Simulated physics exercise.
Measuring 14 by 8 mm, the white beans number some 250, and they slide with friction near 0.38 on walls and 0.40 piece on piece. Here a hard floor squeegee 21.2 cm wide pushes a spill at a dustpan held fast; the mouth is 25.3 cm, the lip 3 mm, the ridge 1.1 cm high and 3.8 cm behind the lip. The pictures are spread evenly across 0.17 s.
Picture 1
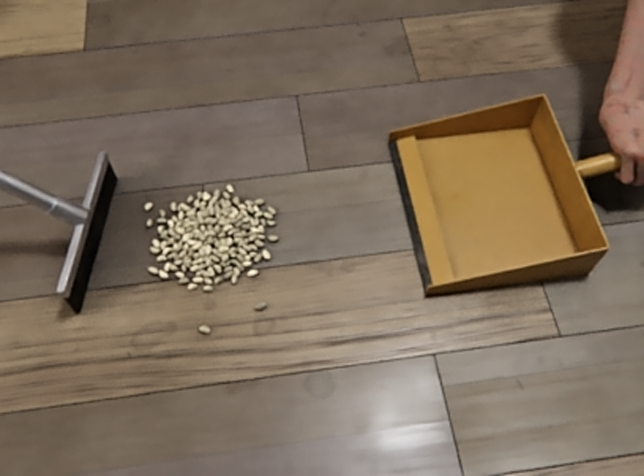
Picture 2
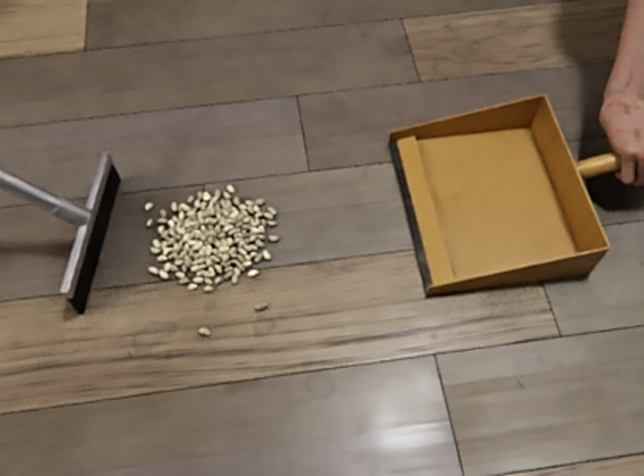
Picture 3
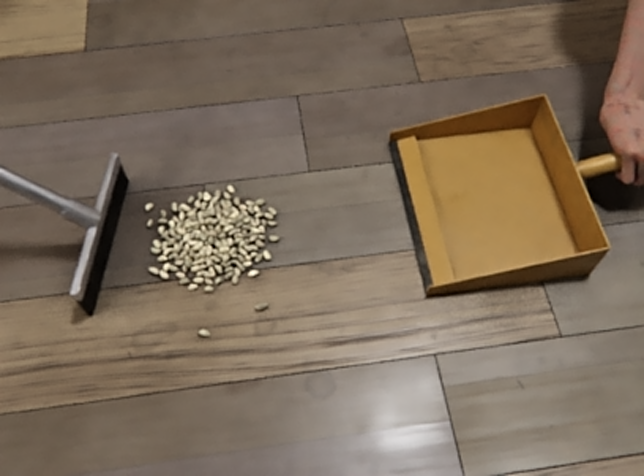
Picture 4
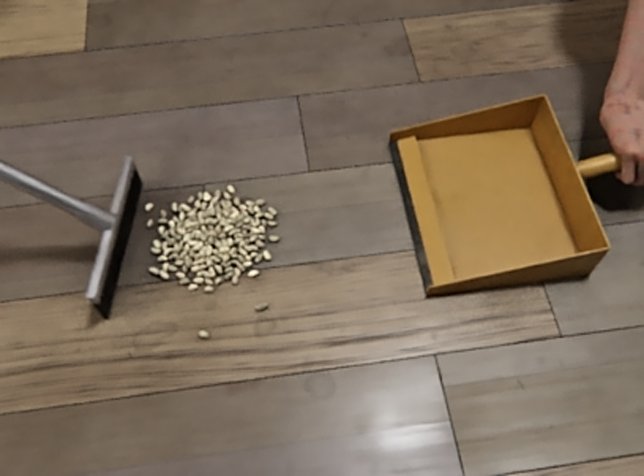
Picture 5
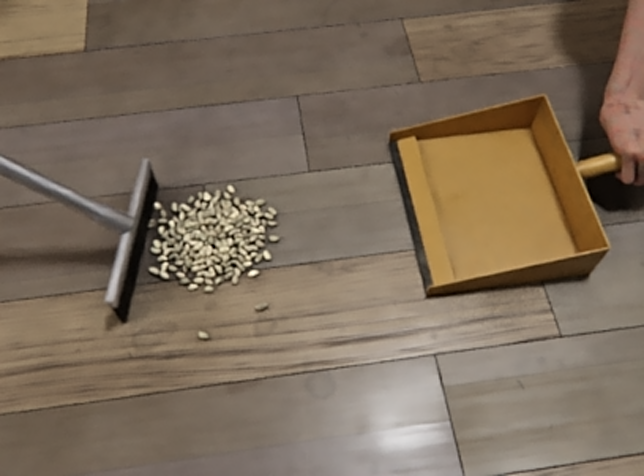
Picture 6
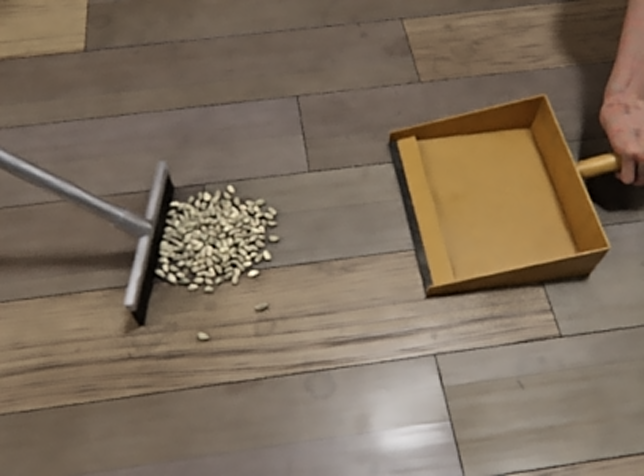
The footage shows a squeegee with a metal handle sliding a short way right across a wood-look floor, nudging the left edge of a pile of white beans while a hand holds a yellow-brown dustpan still at right.
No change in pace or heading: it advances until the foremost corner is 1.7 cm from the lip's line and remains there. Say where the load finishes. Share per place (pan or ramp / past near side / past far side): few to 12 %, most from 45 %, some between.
Pan: Some. Near side: Some. Far side: Few.
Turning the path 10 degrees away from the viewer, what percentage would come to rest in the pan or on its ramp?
30 per cent.
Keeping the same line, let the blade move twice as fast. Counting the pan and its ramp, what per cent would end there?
About 45 per cent.
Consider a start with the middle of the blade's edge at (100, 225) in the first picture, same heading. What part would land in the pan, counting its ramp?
Something close to 25 percent.
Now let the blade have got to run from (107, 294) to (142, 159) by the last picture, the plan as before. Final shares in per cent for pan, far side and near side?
You'd see pan at 25, far at 5 and near at 15.
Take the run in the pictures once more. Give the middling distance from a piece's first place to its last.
The figure is about 30 cm.
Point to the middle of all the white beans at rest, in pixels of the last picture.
Roughly pixel (418, 269).
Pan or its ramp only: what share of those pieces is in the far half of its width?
Around 0 percent.
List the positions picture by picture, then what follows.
In the first frame, blade from (64, 293) to (104, 158), moved 0.0 cm, 0 of the pieces shifted so far; middle of the pieces at (210, 238); pan at (496, 202).
In the second frame, blade from (68, 294) to (108, 159), moved 0.4 cm, 0 of the pieces shifted so far; middle of the pieces at (210, 238).
In the third frame, blade from (78, 296) to (116, 161), moved 1.6 cm, 1 of the pieces shifted so far; middle of the pieces at (211, 238).
In the fourth frame, blade from (94, 299) to (131, 163), moved 3.7 cm, 2 of the pieces shifted so far; middle of the pieces at (211, 238).
In the fifth frame, blade from (113, 303) to (147, 166), moved 6.1 cm, 3 of the pieces shifted so far; middle of the pieces at (211, 238).
In the sixth frame, blade from (131, 306) to (164, 169), moved 8.5 cm, 28 of the pieces shifted so far; middle of the pieces at (211, 238); pan at (497, 203).
Then, 0.23 s after the last picture, middle of the blade 19 cm from the lip; 0 % over the lip, far side 0 %, near side 5 %.
Then, 0.39 s after the last picture, middle of the blade 9 cm from the lip; 0 % over the lip, far side 0 %, near side 20 %.
Then, 0.66 s after the last picture, middle of the blade 4 cm from the lip; 25 % over the lip, far side 5 %, near side 30 %.
In the end, pan 25 %, near side 30 %, far side 5 %, in front of the lip or behind the blade 45 %.
